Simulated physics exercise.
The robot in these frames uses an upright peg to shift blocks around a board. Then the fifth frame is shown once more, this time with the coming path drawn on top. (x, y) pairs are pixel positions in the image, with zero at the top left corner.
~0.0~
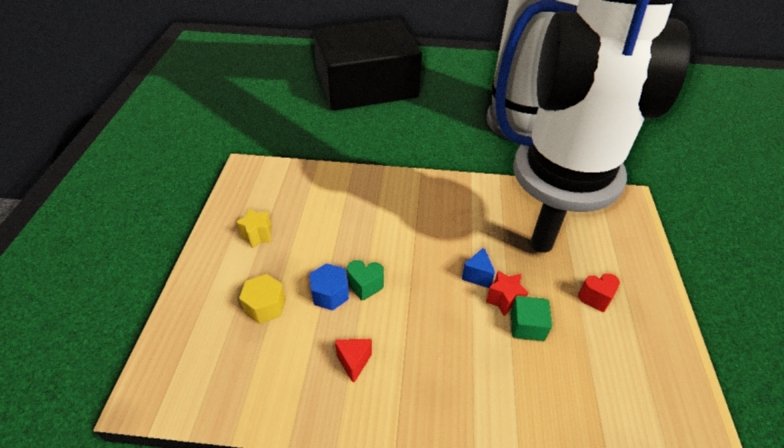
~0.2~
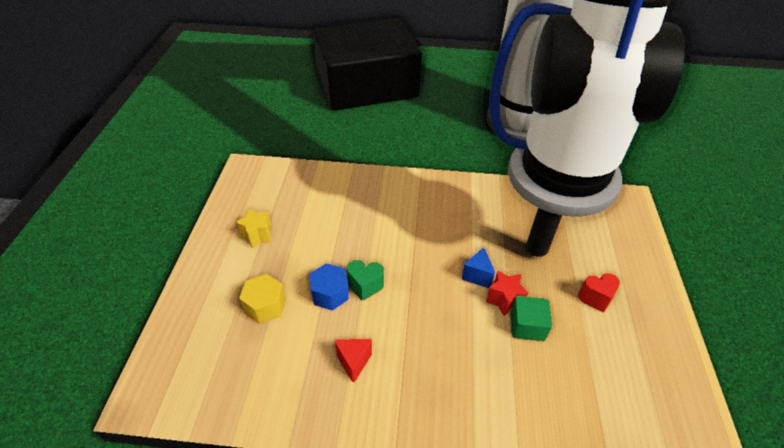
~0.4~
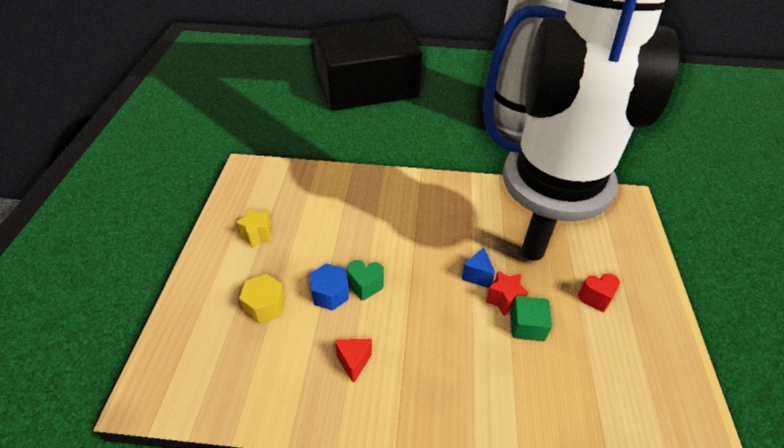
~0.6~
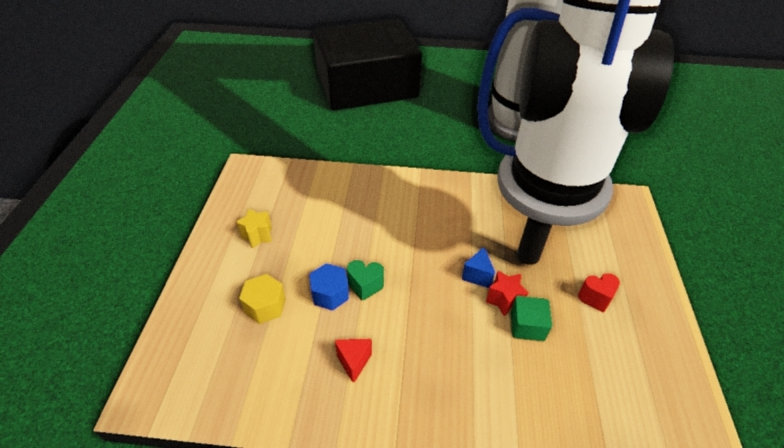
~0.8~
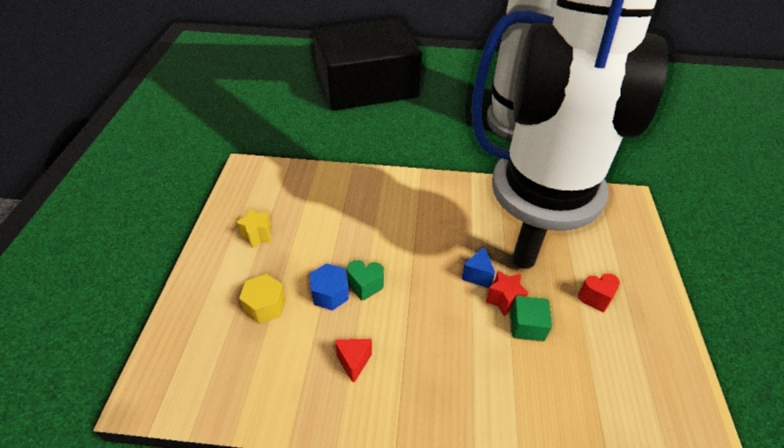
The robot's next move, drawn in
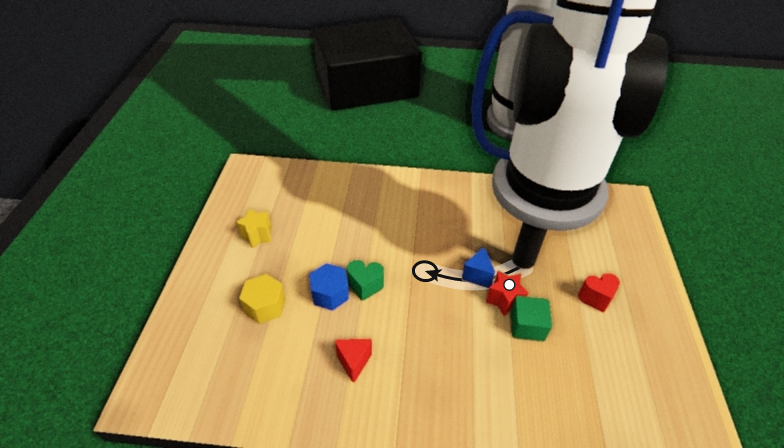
A white robot arm with black joints and a blue cable stands over a pale wooden board on green felt, seen from above at an angle. Yellow, blue and green blocks sit at left above a red triangle, with a blue triangle, red star, green block and red heart at right. The arm shifts its black peg slightly left and nearer, while the blocks and camera stay still.
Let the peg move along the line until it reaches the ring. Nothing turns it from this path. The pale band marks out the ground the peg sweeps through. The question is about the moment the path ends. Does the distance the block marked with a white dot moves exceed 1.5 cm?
In short: No.
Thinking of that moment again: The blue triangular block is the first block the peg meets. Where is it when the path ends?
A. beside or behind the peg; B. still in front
Answer: B.
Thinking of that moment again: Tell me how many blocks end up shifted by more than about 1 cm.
The push moves one block more than 1 cm.
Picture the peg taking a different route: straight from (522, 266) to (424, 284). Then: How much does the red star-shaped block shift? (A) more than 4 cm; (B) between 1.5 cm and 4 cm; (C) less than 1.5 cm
Letter C.
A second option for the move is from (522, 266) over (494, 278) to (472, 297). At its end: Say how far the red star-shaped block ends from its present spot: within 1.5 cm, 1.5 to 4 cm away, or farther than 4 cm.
Shift: 1.5 to 4 cm.
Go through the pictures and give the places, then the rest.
In the first picture, lower end of the peg at (541, 244), tops of blocks, blue triangular block at (481, 261), red star-shaped block at (509, 285), green four-sided block at (534, 311).
In the second picture, peg at (537, 248), blocks as before.
In the third picture, peg at (533, 252), blocks as before.
In the fourth picture, peg at (528, 256), blocks as before.
In the fifth picture, peg at (524, 260), blue triangular block at (481, 261), red star-shaped block at (509, 285), green four-sided block at (534, 311).
The drawn path runs from (522, 266) through (493, 278) and (459, 280) to (425, 271); the dot is on the red star-shaped block.
What follows on the original path. One third of the way, peg at (494, 272); blue triangular block at (475, 262).
Two thirds of the way, peg at (459, 273); blue triangular block at (439, 261), turned 25° clockwise; red star-shaped block at (507, 286), turned 20° anticlockwise.
At the end, peg at (426, 265); blue triangular block at (405, 256); red star-shaped block at (507, 286), turned 20° anticlockwise; green four-sided block not moved.
